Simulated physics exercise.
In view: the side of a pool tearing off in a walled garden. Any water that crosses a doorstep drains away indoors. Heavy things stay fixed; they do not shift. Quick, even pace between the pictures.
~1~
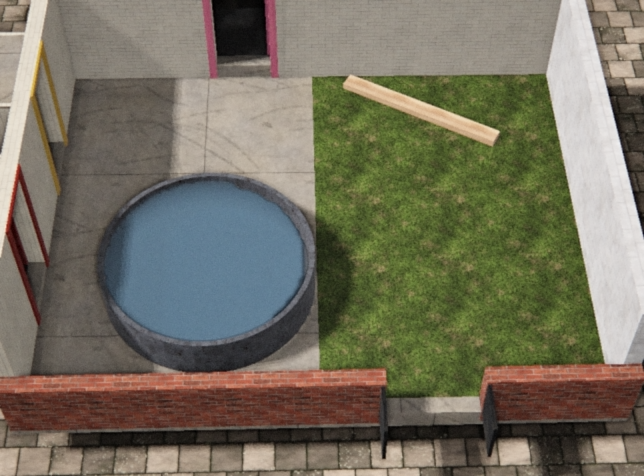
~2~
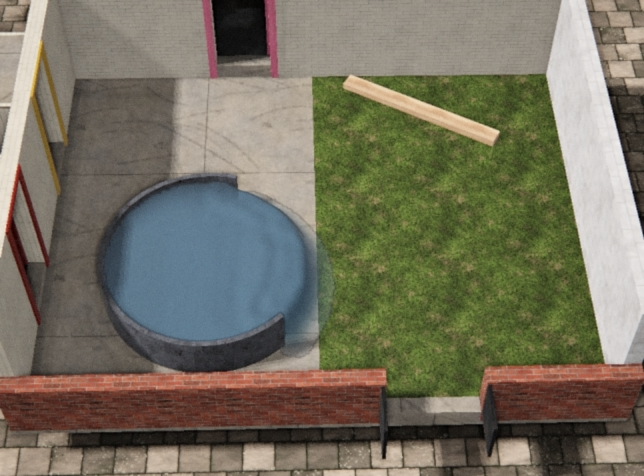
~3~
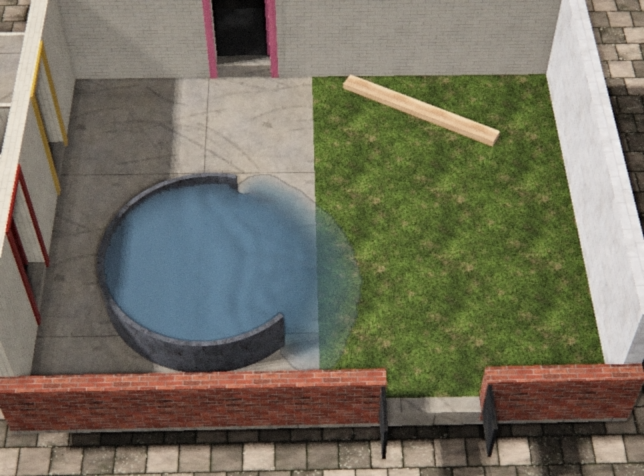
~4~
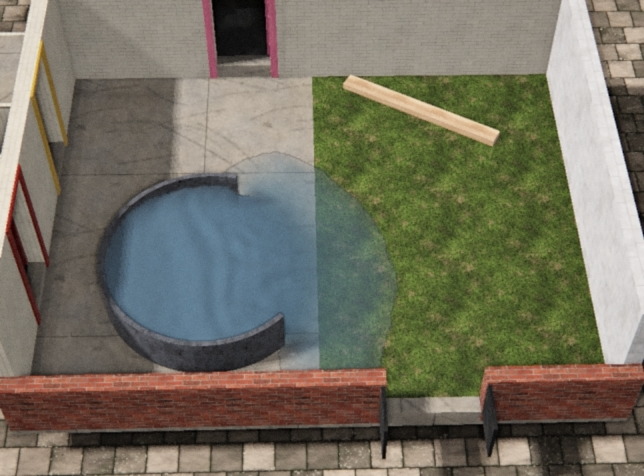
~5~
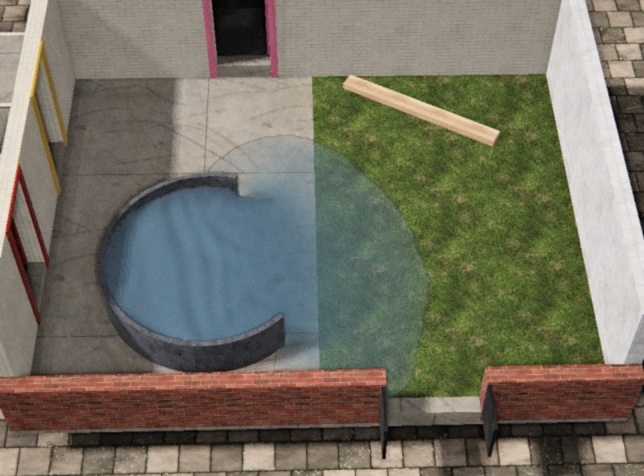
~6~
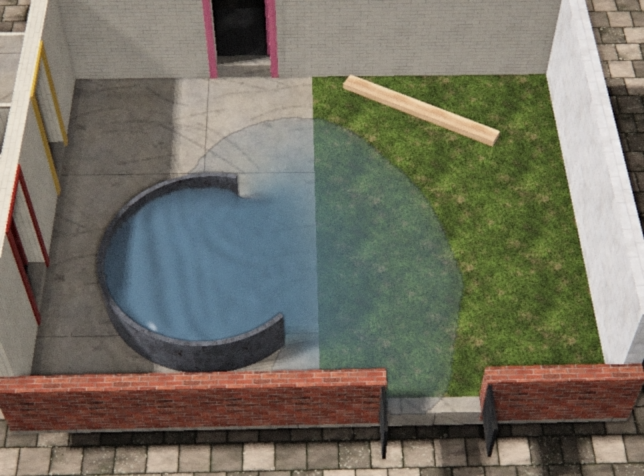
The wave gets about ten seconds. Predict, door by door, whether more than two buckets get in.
The red door does not pass two; the yellow door does not pass two; the pink door does not pass two.
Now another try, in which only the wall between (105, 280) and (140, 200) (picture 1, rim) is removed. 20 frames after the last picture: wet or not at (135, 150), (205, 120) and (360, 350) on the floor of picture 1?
The three spots, in order, are inundated, inundated and spared.
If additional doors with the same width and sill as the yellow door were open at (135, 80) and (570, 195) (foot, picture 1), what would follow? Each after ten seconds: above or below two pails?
Stays within it; exceeds it.
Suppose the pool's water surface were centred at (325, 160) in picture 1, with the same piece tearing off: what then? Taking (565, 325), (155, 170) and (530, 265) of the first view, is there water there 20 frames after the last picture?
Taking them in the order asked: Inundated, then spared, then inundated.
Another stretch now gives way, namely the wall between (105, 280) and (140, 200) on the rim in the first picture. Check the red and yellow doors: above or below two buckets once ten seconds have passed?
The red door exceeds the mark, and the yellow door exceeds the mark.
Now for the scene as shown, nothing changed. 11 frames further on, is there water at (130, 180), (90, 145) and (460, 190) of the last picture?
Result, in order: Unflooded / unflooded / waterlogged.
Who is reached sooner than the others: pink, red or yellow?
Answer: The door marked pink.
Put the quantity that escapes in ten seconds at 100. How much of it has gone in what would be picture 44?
About 55 per cent.
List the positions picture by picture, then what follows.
In the first frame, still water in the round tank at (207, 258).
In the second frame, water pours out at (306, 252) and has run to (299, 353).
In the third frame, water pours out at (306, 254) and has run to (326, 364).
In the fourth frame, water pours out at (306, 255) and has run to a hidden place.
In the fifth frame, water pours out at (306, 256) and has run to a hidden place.
In the sixth frame, water pours out at (306, 256) and has run to a hidden place.
A moment on, water covers 45 % of the floor; the red door not reached, the yellow door not reached, the pink door not reached.
Next, water covers 55 % of the floor; the red door not reached, the yellow door not reached, the pink door wet at the sill, nothing in.
Then, water covers 70 % of the floor; the red door not reached, the yellow door not reached, the pink door wet at the sill, nothing in.
Later, water covers 85 % of the floor; the red door not reached, the yellow door not reached, the pink door wet at the sill, nothing in.
In the end, water covers 95 % of the floor; the red door not reached, the yellow door wet at the sill, nothing in, the pink door wet at the sill, nothing in.
